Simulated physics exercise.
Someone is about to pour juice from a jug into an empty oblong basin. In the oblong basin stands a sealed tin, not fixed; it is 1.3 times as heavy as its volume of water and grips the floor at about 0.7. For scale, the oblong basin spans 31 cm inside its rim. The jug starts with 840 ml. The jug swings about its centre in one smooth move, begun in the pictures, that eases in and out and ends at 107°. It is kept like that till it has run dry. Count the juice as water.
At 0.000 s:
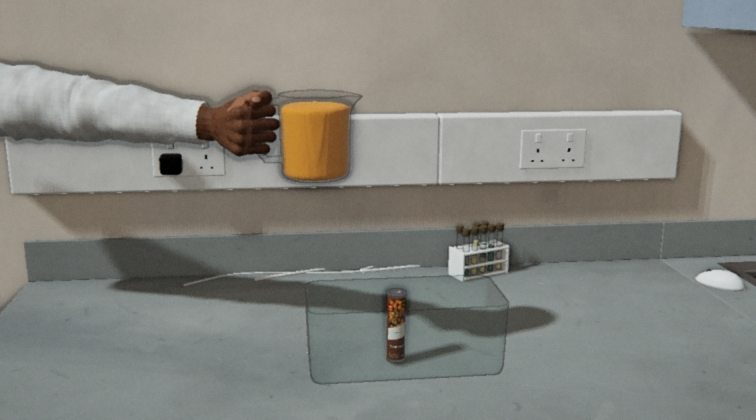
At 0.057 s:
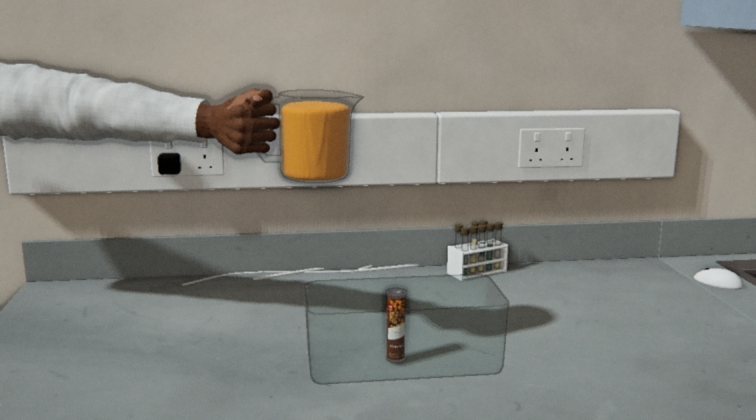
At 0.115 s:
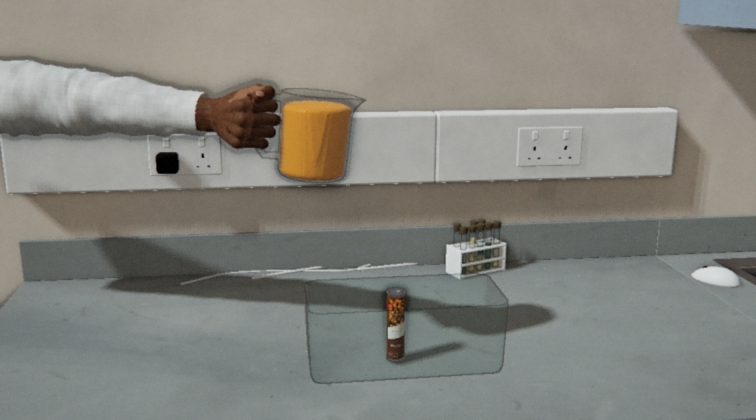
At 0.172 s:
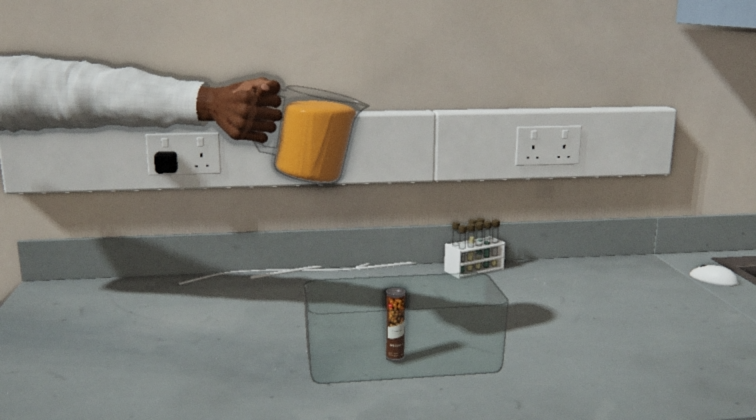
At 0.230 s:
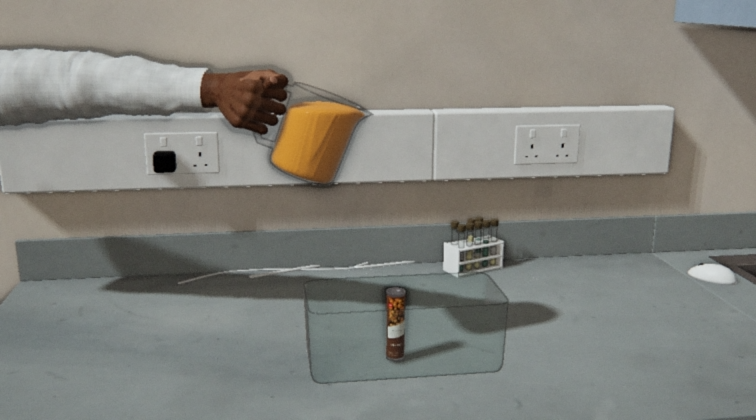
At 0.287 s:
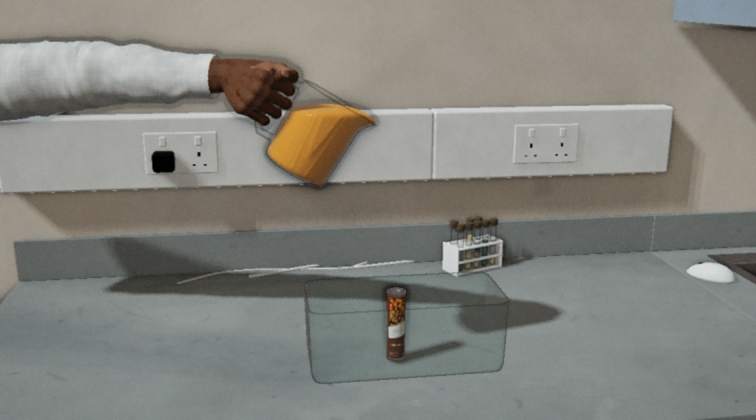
On a grey worktop, a hand above a clear basin tilts a jug of orange juice rightward.
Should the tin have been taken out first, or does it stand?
The tin remains upright.
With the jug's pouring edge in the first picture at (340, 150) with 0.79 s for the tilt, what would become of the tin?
Then it falls.
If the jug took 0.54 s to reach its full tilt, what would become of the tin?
The tin keeps standing.
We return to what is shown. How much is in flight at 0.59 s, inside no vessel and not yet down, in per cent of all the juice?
Some 34 per cent.
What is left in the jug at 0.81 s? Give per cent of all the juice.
Some 14 per cent.
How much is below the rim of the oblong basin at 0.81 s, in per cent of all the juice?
Some 52 per cent.
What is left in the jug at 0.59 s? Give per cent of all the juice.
About 60 per cent.
Then, 0.59 s in, the tilt is 91° and 60 per cent is still to pour; the tin stands where it began.
Then, 0.81 s in, the tilt is 107° and 15 per cent is still to pour; the tin stands where it began.
Then, 1.04 s in, the tilt is 107° and 2 per cent is still to pour; the tin stands where it began.
Then, 1.29 s in, the tilt is 107° and 0 per cent is still to pour; the tin stands where it began.
Finally, the tin stands where it began.
